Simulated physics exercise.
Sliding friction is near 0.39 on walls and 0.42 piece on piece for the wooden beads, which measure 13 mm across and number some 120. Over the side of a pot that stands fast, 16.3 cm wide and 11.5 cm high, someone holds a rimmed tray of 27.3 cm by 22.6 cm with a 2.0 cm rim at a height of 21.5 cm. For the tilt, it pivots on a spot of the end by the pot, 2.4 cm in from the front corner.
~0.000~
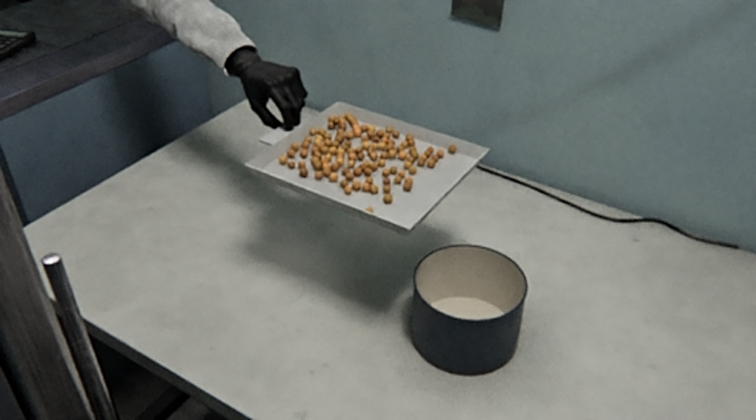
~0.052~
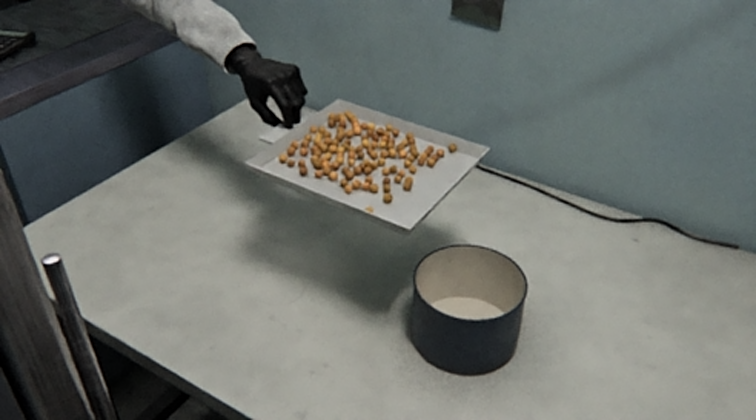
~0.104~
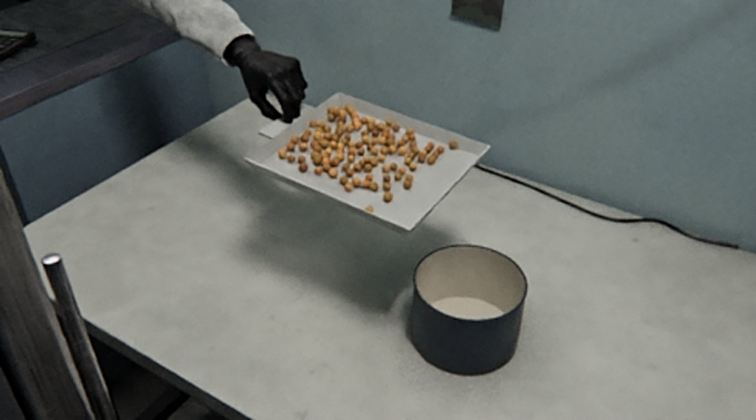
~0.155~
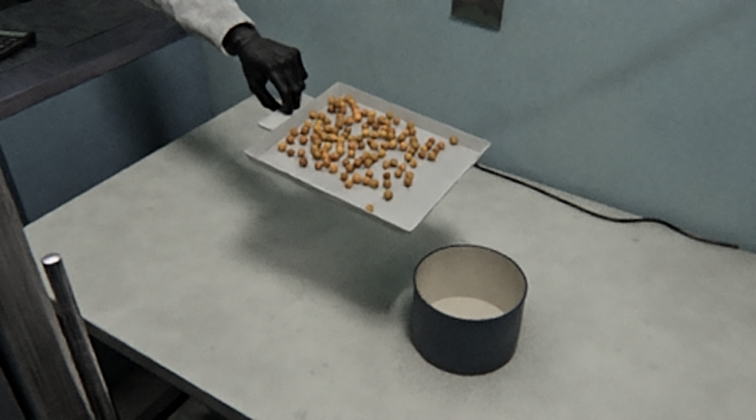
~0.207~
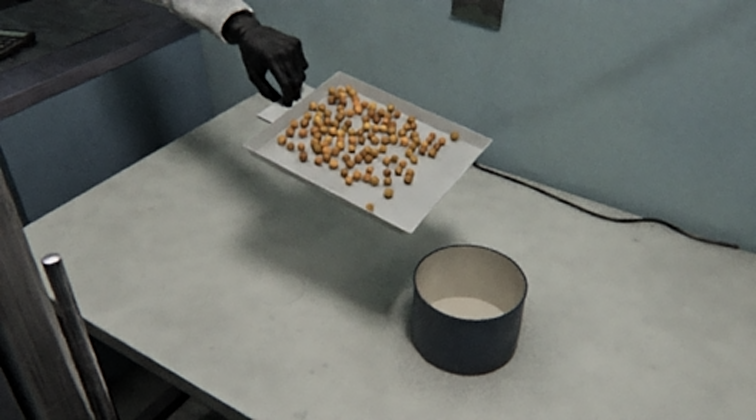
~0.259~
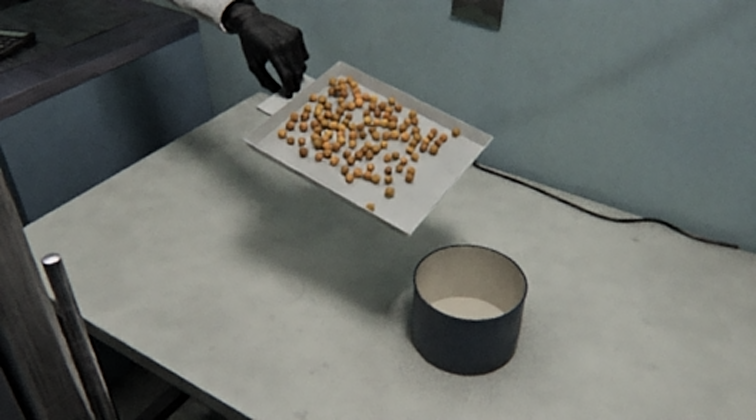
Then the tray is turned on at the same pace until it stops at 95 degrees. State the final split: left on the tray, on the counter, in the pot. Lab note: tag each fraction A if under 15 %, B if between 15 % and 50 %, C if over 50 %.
Tray = A, counter = C, pot = B.
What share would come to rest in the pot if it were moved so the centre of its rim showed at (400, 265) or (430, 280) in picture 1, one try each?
In order, about 0 and about 80 per cent.
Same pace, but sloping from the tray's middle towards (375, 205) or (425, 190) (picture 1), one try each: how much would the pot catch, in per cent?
Roughly 5 per cent on the first try and 65 per cent on the second.
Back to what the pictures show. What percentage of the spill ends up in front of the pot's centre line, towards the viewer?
Near 100 in a hundred.
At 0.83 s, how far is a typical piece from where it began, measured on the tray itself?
Roughly 16 cm.
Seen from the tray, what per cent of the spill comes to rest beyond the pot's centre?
I reckon around 60 per cent.
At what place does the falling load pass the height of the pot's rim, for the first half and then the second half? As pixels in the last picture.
Early half: About (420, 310); late half: (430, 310).
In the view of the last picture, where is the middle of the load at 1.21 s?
Approx. (429, 246).
Then, at 0.83 s, tilt 52 degrees; the tray holds 90 %, the pot 0 %.
After 1.21 s, tilt 78 degrees; the tray holds 50 %, the pot 10 %.
Then, at 1.67 s, tilt 95 degrees; the tray holds 0 %, the pot 30 %.
At rest (2.4 s), tray 0 %, counter 70 %, pot 30 %.
